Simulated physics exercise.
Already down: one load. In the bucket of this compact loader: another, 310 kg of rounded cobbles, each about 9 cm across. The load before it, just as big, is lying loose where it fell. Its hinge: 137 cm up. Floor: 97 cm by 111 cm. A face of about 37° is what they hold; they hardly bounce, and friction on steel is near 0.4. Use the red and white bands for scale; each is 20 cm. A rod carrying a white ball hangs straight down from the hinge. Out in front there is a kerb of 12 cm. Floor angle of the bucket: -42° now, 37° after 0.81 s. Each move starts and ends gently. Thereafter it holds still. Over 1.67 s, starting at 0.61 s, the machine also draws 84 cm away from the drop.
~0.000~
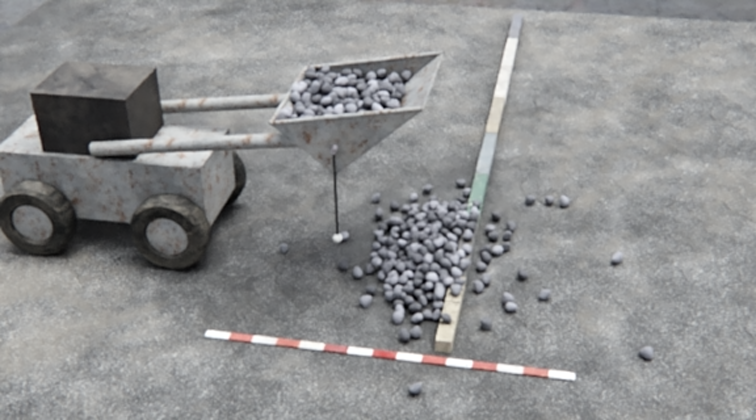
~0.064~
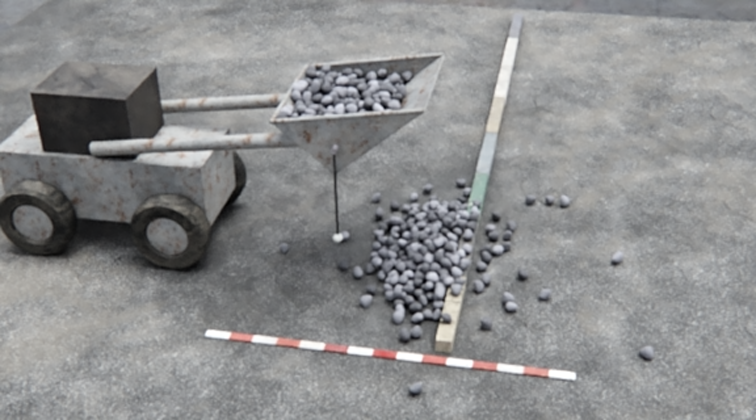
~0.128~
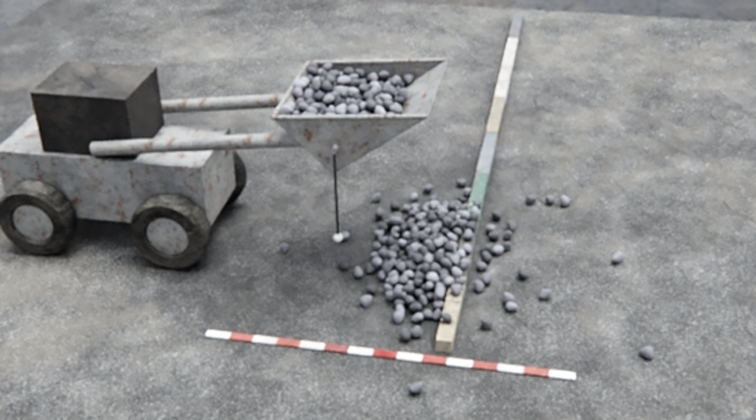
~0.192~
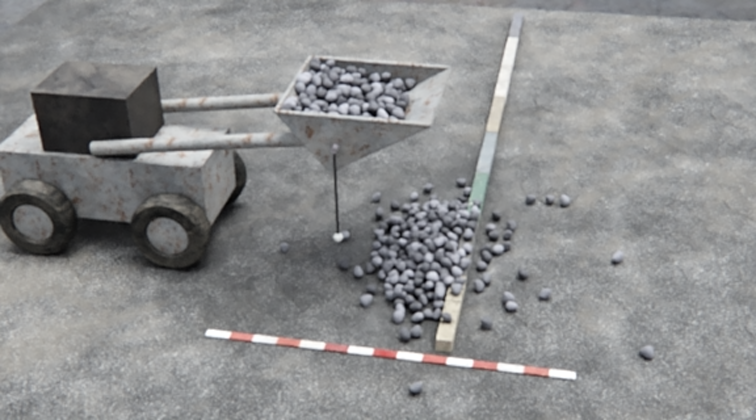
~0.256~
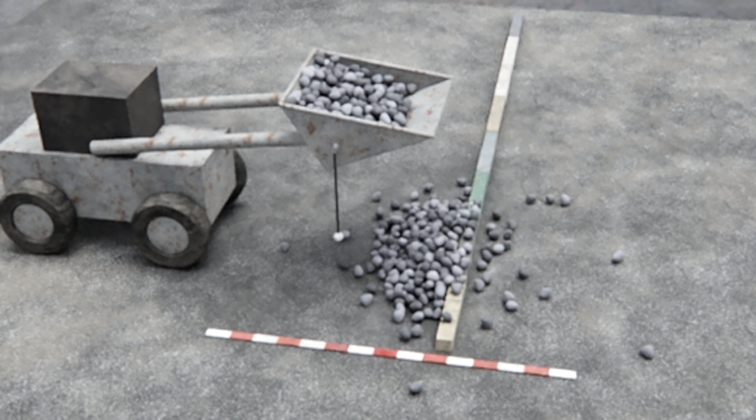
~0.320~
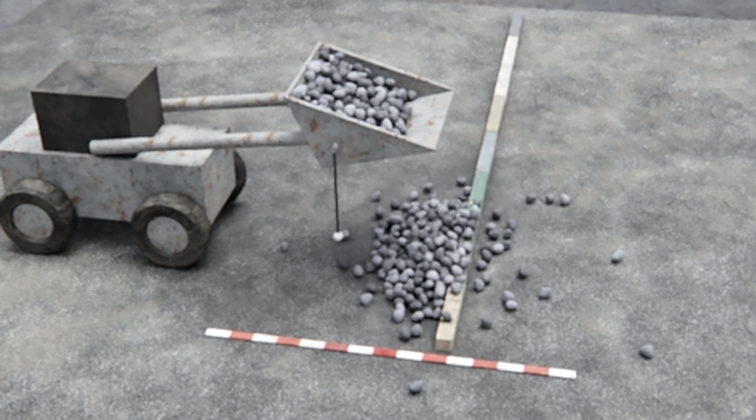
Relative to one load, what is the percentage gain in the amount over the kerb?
A gain of about 28 per cent.
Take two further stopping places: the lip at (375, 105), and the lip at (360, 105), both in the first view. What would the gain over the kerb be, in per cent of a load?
Roughly 0 and 0 per cent, in that order.
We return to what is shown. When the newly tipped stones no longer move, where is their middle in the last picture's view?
Roughly pixel (433, 246) in the last view.
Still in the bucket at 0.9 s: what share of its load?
Roughly 90 parts in a hundred of the load.
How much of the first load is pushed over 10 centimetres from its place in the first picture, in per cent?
The answer is about 20 per cent.
After 0.6 s the floor is at 25°; in per cent of one load, 100 in the bucket, 92 on this side of the kerb, 8 over the kerb; the foremost stones are at (560, 255).
After 0.9 s the floor is at 37°; in per cent of one load, 91 in the bucket, 101 on this side of the kerb, 8 over the kerb; the foremost stones are at (560, 255).
After 2.7 s the floor is at 37°; in per cent of one load, 0 in the bucket, 165 on this side of the kerb, 35 over the kerb; the foremost stones are at (670, 264).
After 5.5 s the floor is at 37°; in per cent of one load, 0 in the bucket, 165 on this side of the kerb, 35 over the kerb; the foremost stones are at (670, 264). Net gain over the kerb, 28.
